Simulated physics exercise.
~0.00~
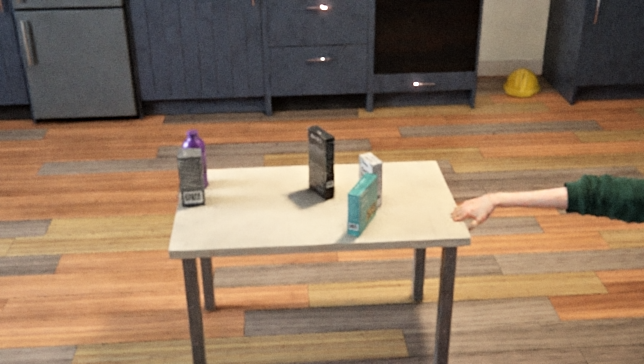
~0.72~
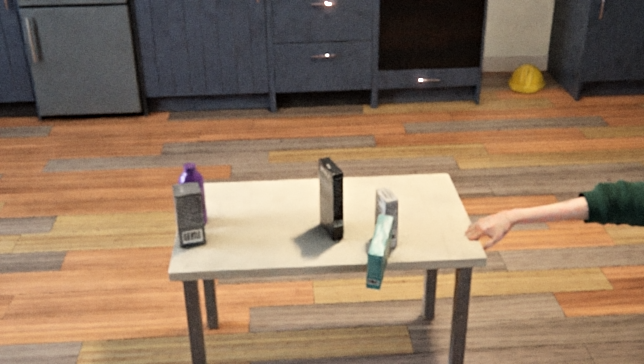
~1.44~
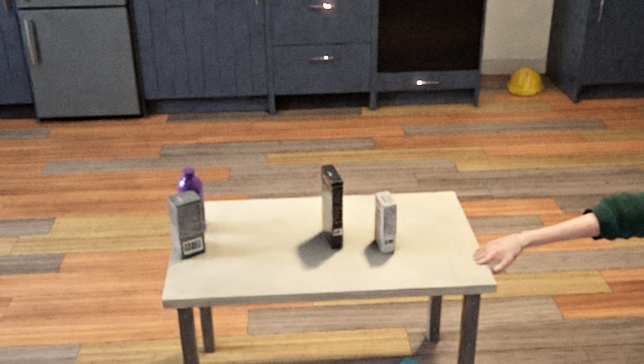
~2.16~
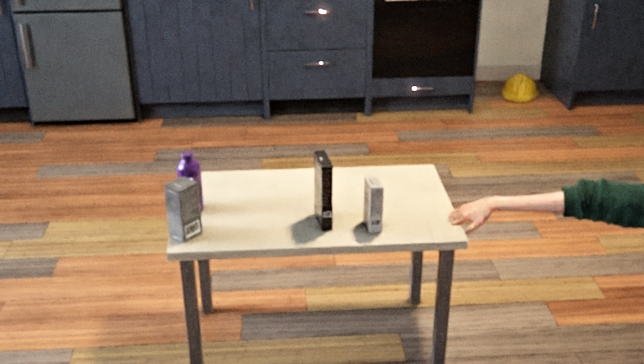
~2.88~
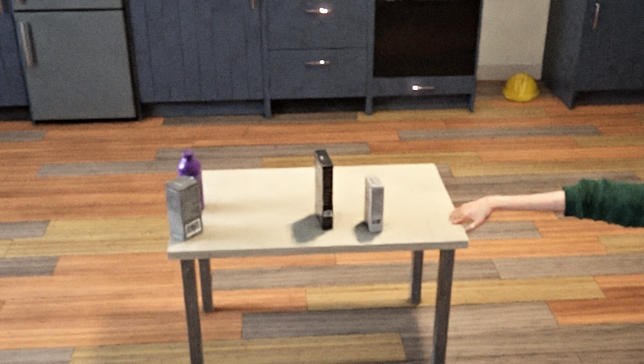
In a kitchen, a hand jerks a table about and a turquoise packet topples off the front.
